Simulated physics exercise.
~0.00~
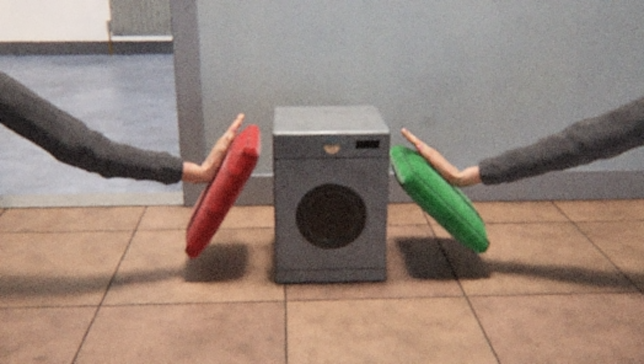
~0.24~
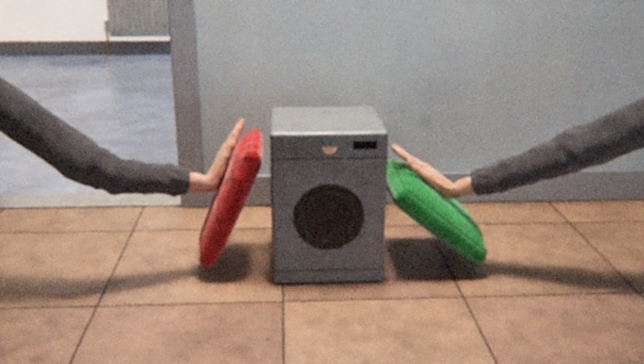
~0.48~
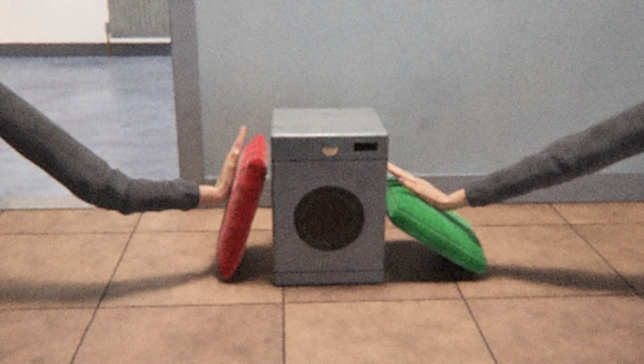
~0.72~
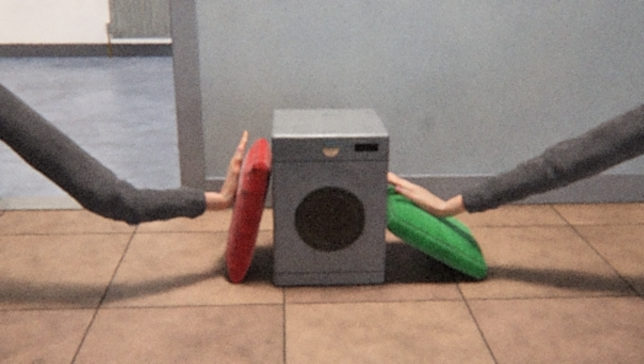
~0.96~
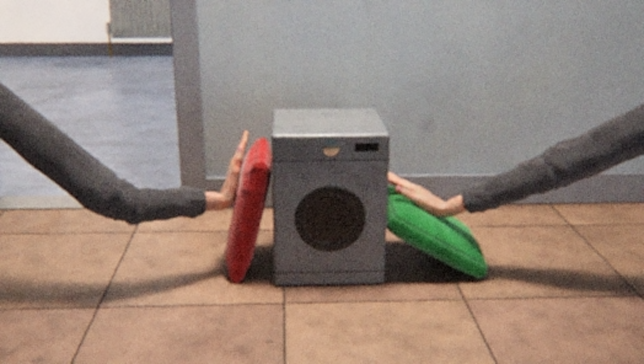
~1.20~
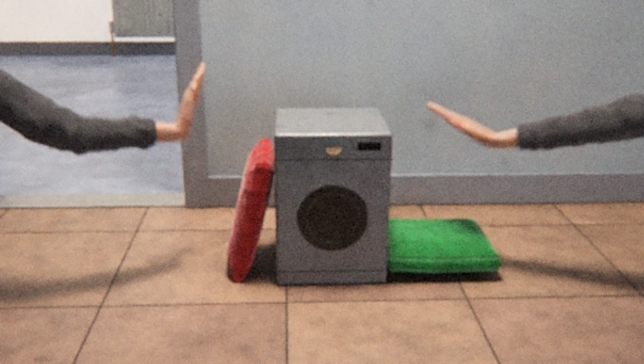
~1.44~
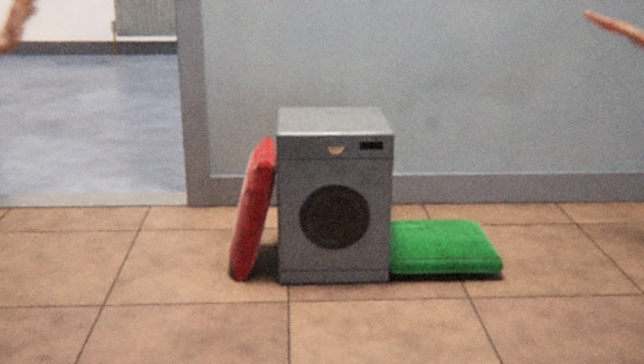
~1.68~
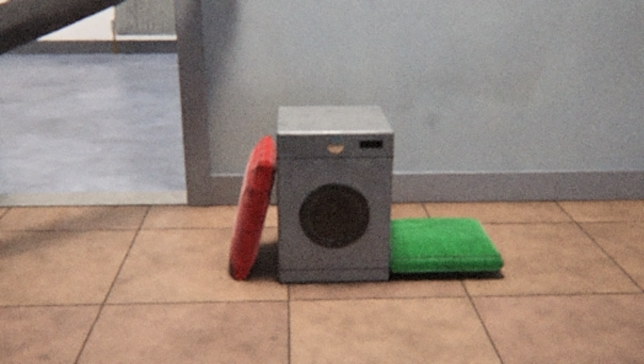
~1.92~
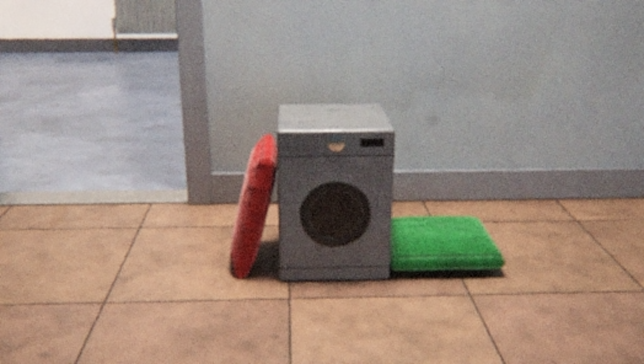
Two hands lean red and green cushions against a grey machine; only the red stays propped.
